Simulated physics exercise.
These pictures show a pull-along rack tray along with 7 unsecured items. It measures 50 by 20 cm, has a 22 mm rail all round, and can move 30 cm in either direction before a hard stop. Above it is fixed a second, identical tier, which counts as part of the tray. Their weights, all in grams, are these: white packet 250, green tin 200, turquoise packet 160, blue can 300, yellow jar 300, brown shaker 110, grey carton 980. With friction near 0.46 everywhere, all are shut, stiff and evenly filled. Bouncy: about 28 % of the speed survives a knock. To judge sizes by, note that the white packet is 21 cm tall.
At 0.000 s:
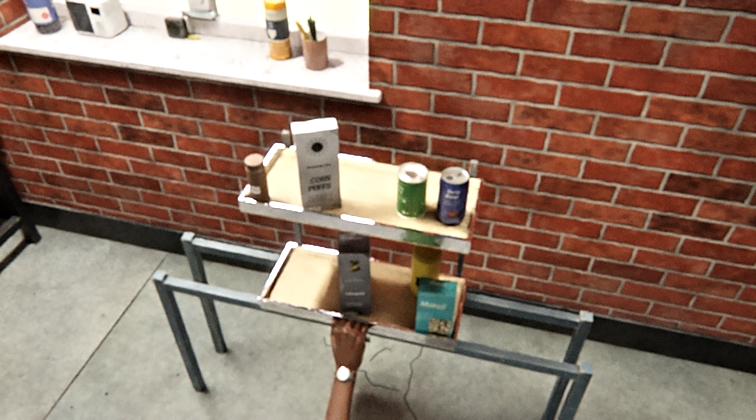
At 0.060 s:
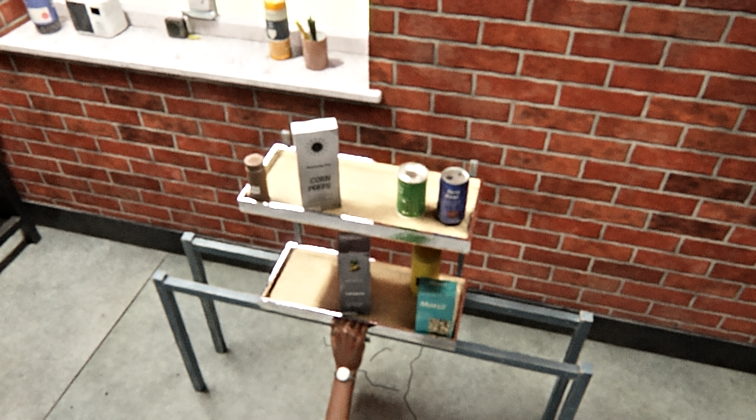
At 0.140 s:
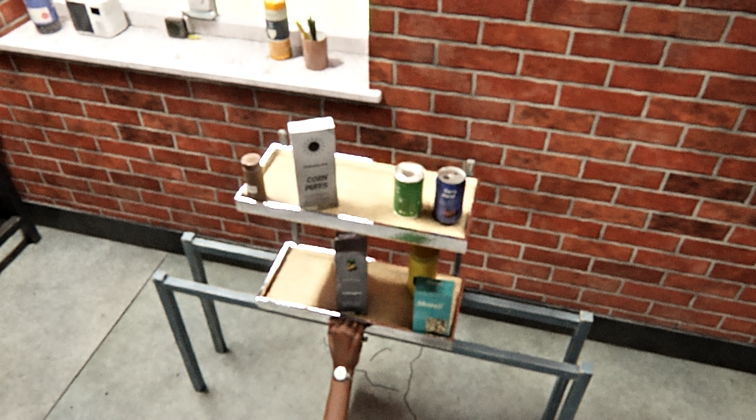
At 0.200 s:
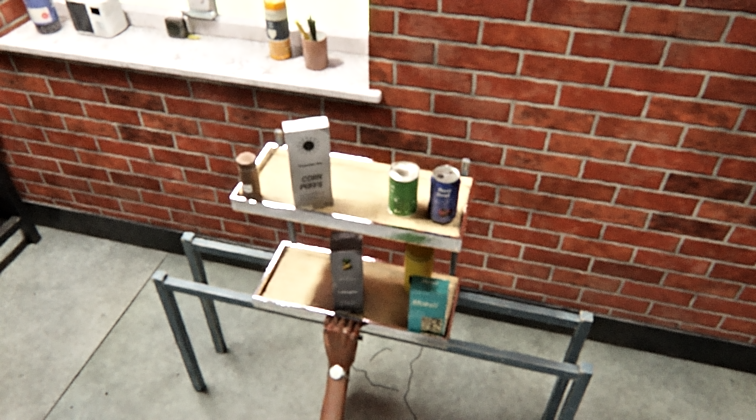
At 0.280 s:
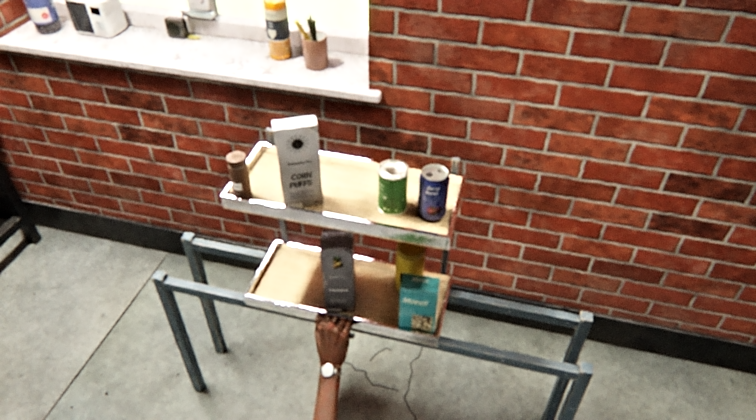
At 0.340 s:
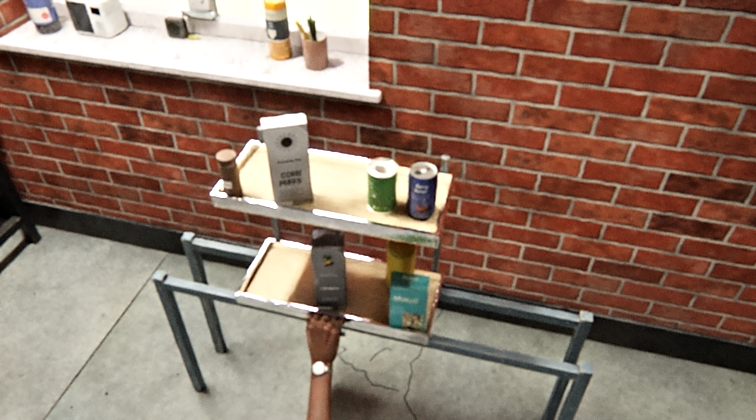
The clip shows a hand gripping the lower tier of a two-level tray holding cartons, packets, cans and other containers; after barely moving at first, the tray slides a short way left along a metal frame, its items upright.
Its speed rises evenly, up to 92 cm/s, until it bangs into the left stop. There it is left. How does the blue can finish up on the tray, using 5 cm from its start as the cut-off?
The blue can ends up past the cut-off.
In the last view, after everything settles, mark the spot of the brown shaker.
It ends up near (22, 344).
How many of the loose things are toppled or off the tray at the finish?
The answer: 3.
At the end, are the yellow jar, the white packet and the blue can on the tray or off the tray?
Observed: Yellow jar remains in bounds; white packet exits its support; blue can remains in bounds.
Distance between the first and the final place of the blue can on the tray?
Net shift near 8 cm.
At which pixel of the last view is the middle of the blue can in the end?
It settles at around (285, 168).
After 0.84 s, tray 30 cm left; brown shaker now off the tray; blue can moved 8 cm near (285, 169); grey carton 23° off upright.
After 1.24 s, tray 30 cm left; blue can moved 8 cm near (285, 168); white packet 64° off upright; grey carton on its side.
After 1.74 s, tray 30 cm left; white packet now off the tray; blue can moved 8 cm near (285, 168); grey carton on its side.
In the end (2.2 s), off the tray, white packet and brown shaker; toppled on the tray, grey carton; not toppled but over 5 cm from the start, green tin, turquoise packet, blue can and yellow jar. At the end, from the last picture's camera, blue can near (285, 168).
